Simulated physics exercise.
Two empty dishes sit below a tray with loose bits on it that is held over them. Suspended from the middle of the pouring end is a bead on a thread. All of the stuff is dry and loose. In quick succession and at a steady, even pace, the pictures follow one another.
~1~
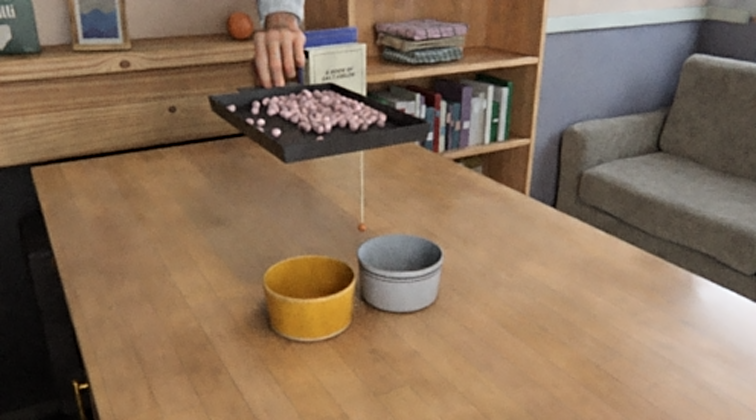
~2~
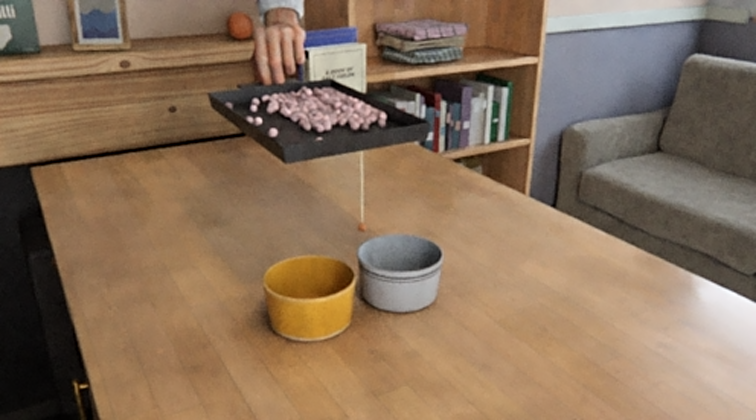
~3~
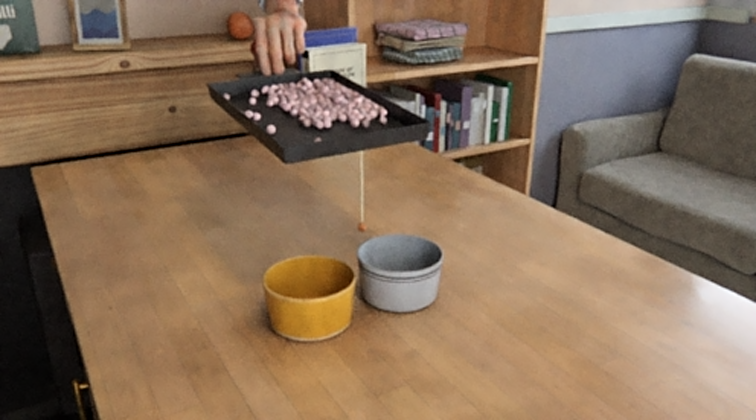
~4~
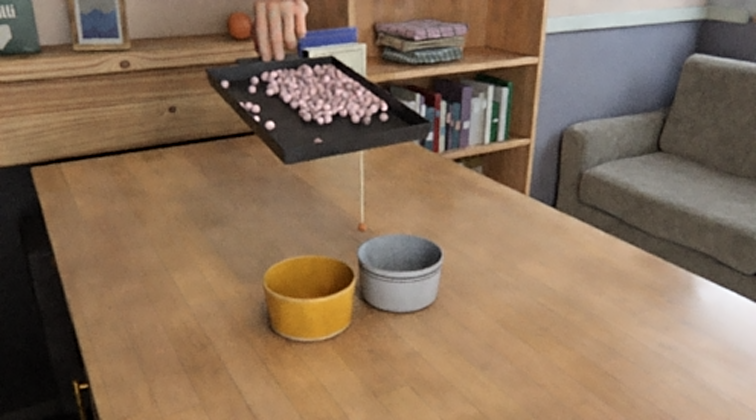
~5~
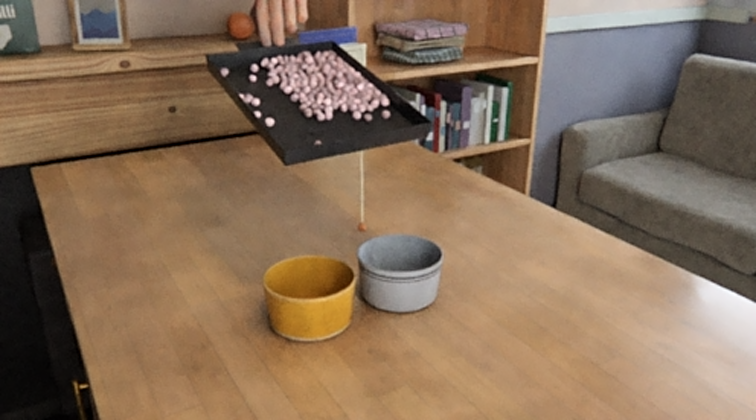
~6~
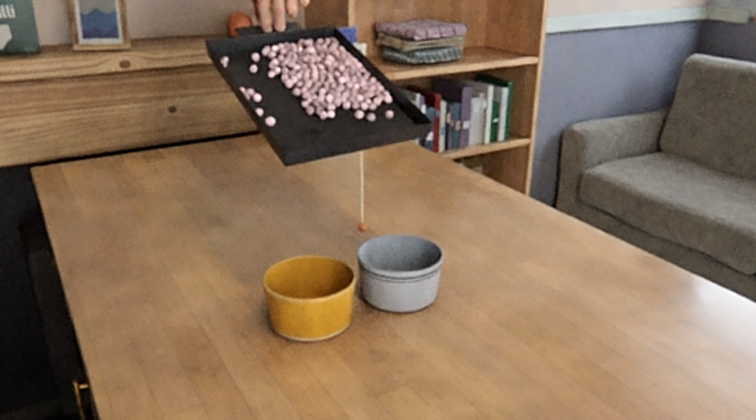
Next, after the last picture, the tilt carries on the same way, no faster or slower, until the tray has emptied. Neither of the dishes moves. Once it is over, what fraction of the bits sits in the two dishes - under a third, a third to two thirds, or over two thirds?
The result will be a high catch, beyond two thirds of the load.
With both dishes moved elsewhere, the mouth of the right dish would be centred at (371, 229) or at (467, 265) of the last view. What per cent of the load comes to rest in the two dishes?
The first try yields 0% and the second yields 20%.
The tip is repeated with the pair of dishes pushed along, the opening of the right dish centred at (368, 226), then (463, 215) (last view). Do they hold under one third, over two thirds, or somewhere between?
In order of the places: Under a third, then below one third.
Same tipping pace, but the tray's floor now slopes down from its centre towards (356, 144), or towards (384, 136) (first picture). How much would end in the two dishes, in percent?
About 60 % and about 10 %.
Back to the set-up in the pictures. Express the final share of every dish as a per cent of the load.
Left dish about 40 per cent, right dish about 40 per cent.
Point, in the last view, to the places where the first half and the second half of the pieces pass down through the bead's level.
At (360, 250) for the first part, then at (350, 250) for the others.
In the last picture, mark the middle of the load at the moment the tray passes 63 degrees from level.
The load's middle is around (353, 135).
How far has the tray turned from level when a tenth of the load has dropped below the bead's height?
Somewhere near 65°.
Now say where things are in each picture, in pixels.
Corners of the pouring end (284, 145) and (427, 123), level; middle of the load (322, 109), sugar pearls; left dish (330, 315); right dish (423, 287); bead on its thread (362, 227), in the first frame.
Corners of the pouring end (285, 145) and (428, 122), level; middle of the load (322, 107), in the second frame.
Corners of the pouring end (285, 146) and (428, 122), tipped barely, lowest at the left corner; middle of the load (321, 100), in the third frame.
Corners of the pouring end (285, 148) and (429, 122), tipped a little, lowest at the left corner; middle of the load (322, 91), about a tenth on the move, in the fourth frame.
Corners of the pouring end (286, 149) and (430, 122), tipped a little, lowest at the left corner; middle of the load (322, 81), about a tenth on the move, in the fifth frame.
Corners of the pouring end (286, 151) and (430, 122), tipped clearly, lowest at the left corner; middle of the load (323, 73), the larger part on the move; left dish (330, 315); right dish (423, 287), in the sixth frame.
Just after the last frame, tray tipped steeply; the larger part on the tray; just a few in the left dish; just a few in the right dish; just a few outside both; about a tenth in the air.
A moment on, tray tipped past a quarter turn; roughly a third on the tray; about a tenth in the left dish; about a tenth in the right dish; about a tenth outside both; roughly a third in the air.
Further on, tray tipped past a quarter turn; roughly a third in the left dish; roughly a third in the right dish; roughly a quarter outside both.
When it is over, tray tipped past a quarter turn; roughly a third in the left dish; roughly a third in the right dish; roughly a quarter outside both.
